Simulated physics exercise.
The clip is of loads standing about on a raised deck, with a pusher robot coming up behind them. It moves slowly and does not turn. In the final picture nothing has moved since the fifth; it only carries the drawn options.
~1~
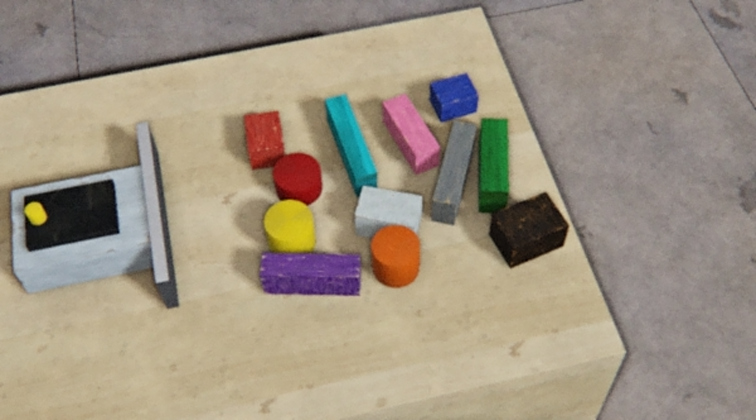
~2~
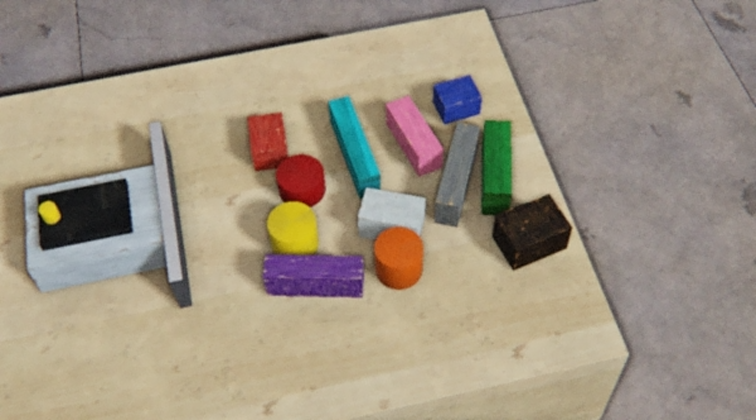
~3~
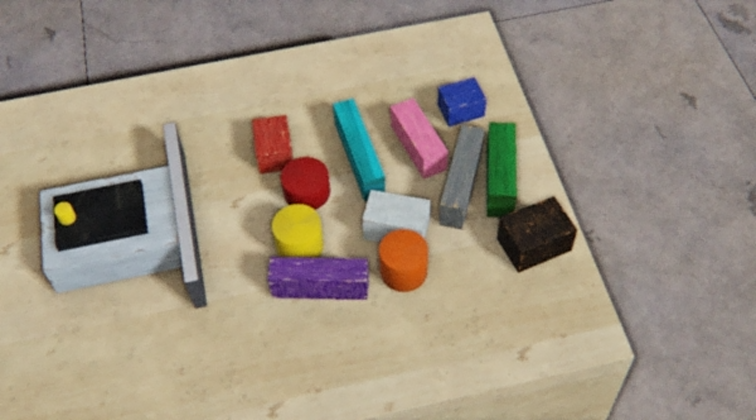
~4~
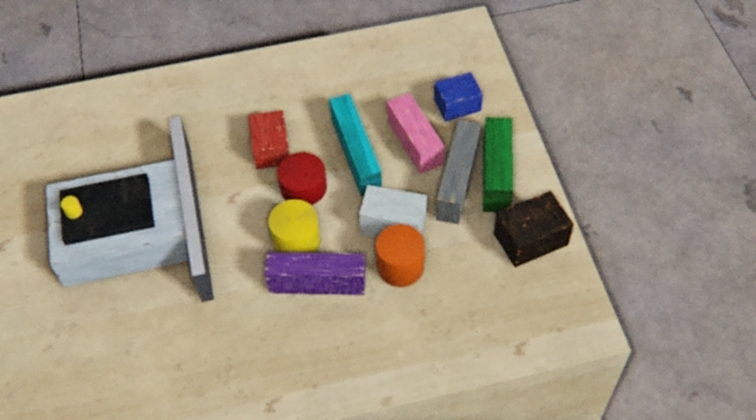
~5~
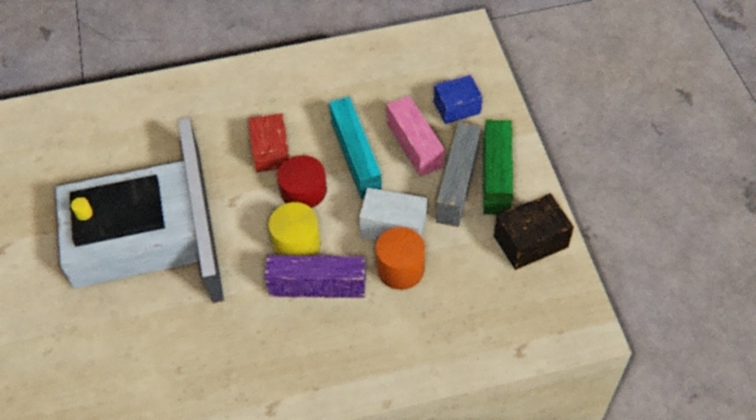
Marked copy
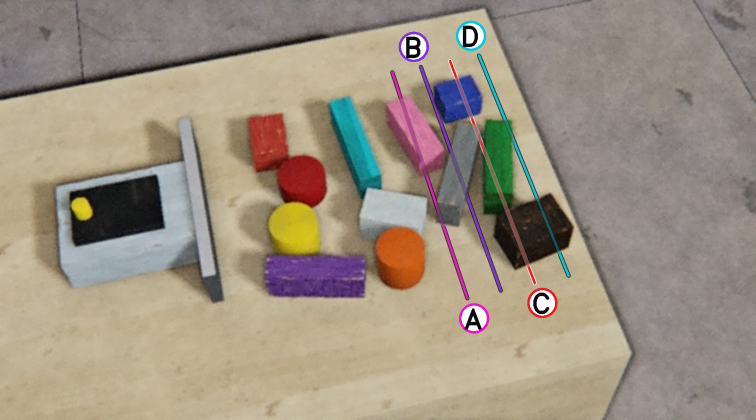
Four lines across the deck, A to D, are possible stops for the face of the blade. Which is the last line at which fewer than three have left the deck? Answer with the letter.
As far as mark A.
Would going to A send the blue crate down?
By then, no.
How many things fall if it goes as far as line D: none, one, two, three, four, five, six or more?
Six or more.
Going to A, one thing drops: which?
The green stick.
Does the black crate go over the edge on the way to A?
By then, no.
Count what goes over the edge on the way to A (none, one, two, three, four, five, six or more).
By then, one.
On the marked copy, A at (427, 176); B at (458, 170); C at (489, 163); D at (520, 157).
With A. Early on, robot (209, 190); purple bar (356, 276); orange canister (423, 256).
Further on, robot (291, 173); green stick (508, 165); grey bar (483, 171).
At the end, robot (353, 160); green stick over the edge; grey bar (542, 154); one fallen.
As for the rest, B drops three; C drops five; D drops seven.
